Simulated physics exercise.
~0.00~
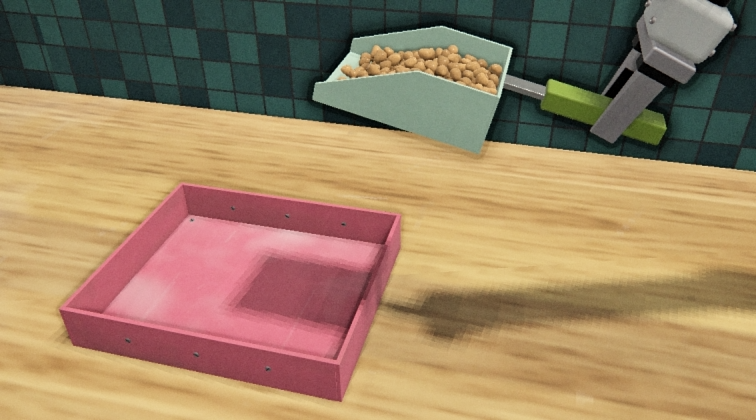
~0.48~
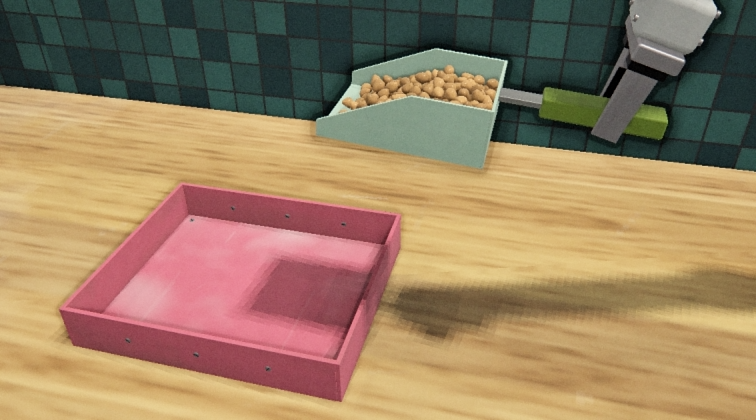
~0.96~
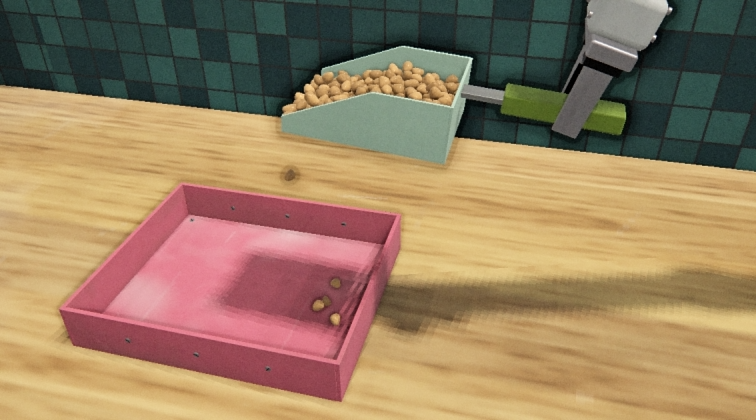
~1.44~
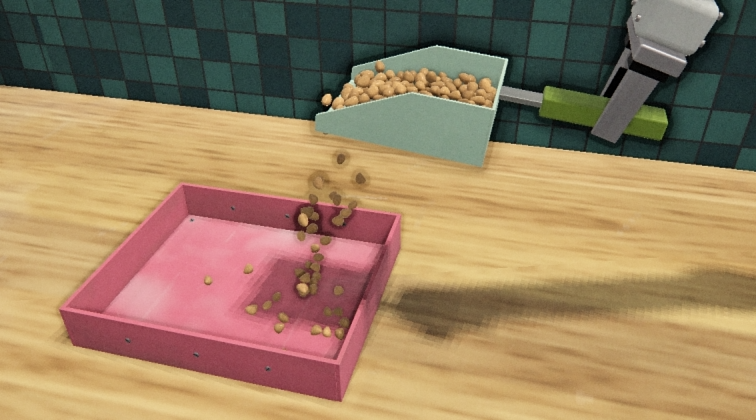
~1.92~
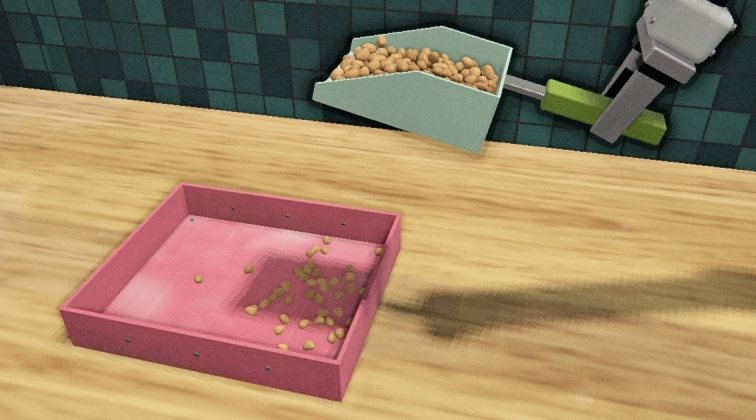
On a pale wooden table before dark green tiles, seen from slightly above, a shallow pink tray sits at the left. Behind it to the right, a grey robot arm holds a pale green scoop of tan beans by its bright green handle. The scoop, tipped back at first, levels out and shifts left, and a few beans drop into the tray. It moves back to the right as more beans tumble down in a loose stream. Finally the scoop tips back again, still holding most of its load, while a small scatter of beans lies mostly in the tray's right half.
